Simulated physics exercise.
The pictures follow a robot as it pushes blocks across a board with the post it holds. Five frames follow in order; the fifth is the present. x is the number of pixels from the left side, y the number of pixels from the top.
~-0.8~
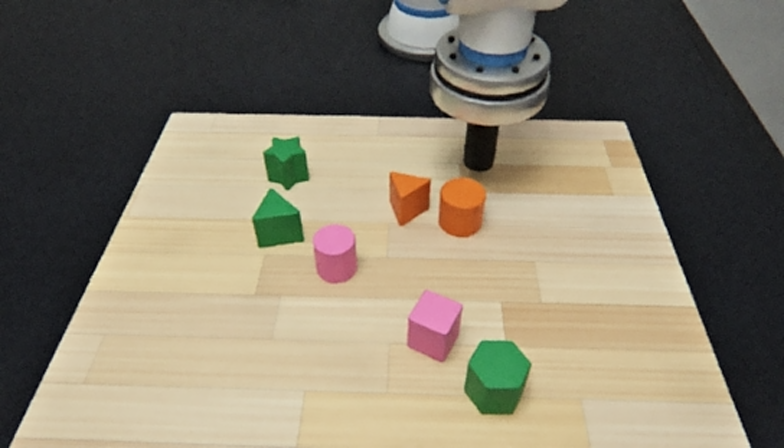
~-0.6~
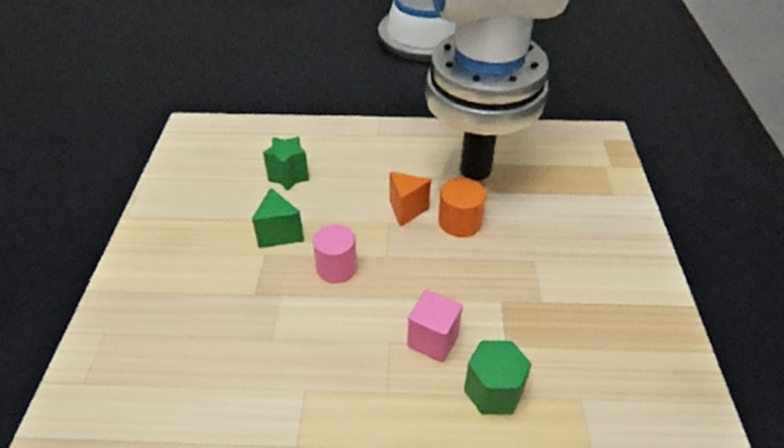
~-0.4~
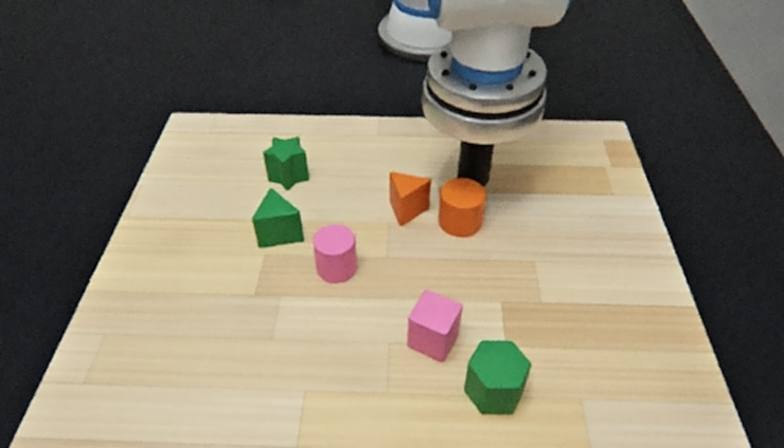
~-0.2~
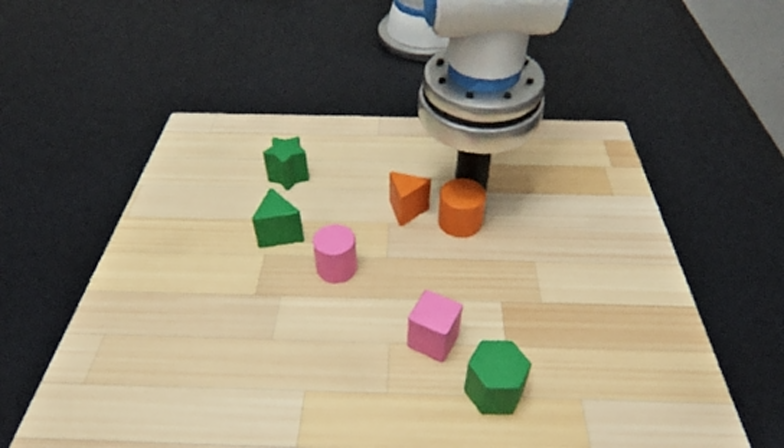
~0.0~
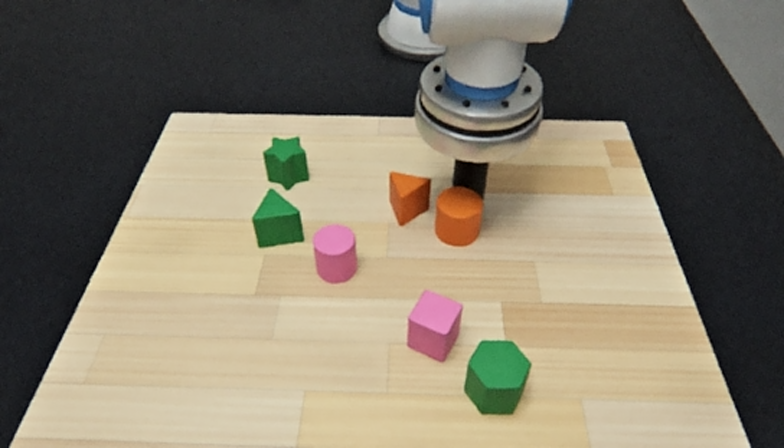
A robot arm with a black post moves slowly toward the viewer across a wooden board of green, orange and pink blocks, then nudges the orange cylinder slightly forward and left, while the other blocks stay still.
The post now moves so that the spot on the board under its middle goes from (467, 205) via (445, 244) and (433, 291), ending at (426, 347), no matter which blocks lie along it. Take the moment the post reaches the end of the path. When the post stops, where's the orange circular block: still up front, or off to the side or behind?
My prediction: In front.
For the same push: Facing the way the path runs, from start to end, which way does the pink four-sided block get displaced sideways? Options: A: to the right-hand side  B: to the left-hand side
(B)
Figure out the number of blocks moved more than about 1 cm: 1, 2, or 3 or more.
I'd say two blocks get moved.
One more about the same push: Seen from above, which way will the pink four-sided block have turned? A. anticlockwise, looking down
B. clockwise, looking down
A (anticlockwise, looking down)
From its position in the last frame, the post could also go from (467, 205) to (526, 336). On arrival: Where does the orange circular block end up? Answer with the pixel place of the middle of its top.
My prediction: (453, 230).
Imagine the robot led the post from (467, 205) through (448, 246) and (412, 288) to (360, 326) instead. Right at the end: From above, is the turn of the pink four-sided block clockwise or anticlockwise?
It ends up turned anticlockwise.
What follows on the original path. One third of the way, post at (446, 235); orange circular block at (444, 245).
Two thirds of the way, post at (433, 282); pink four-sided block at (435, 339), turned 35° anticlockwise; orange circular block at (429, 298).
At the end, post at (427, 338); orange three-sided block not moved; pink four-sided block at (433, 410), turned 50° anticlockwise; orange circular block at (422, 361).
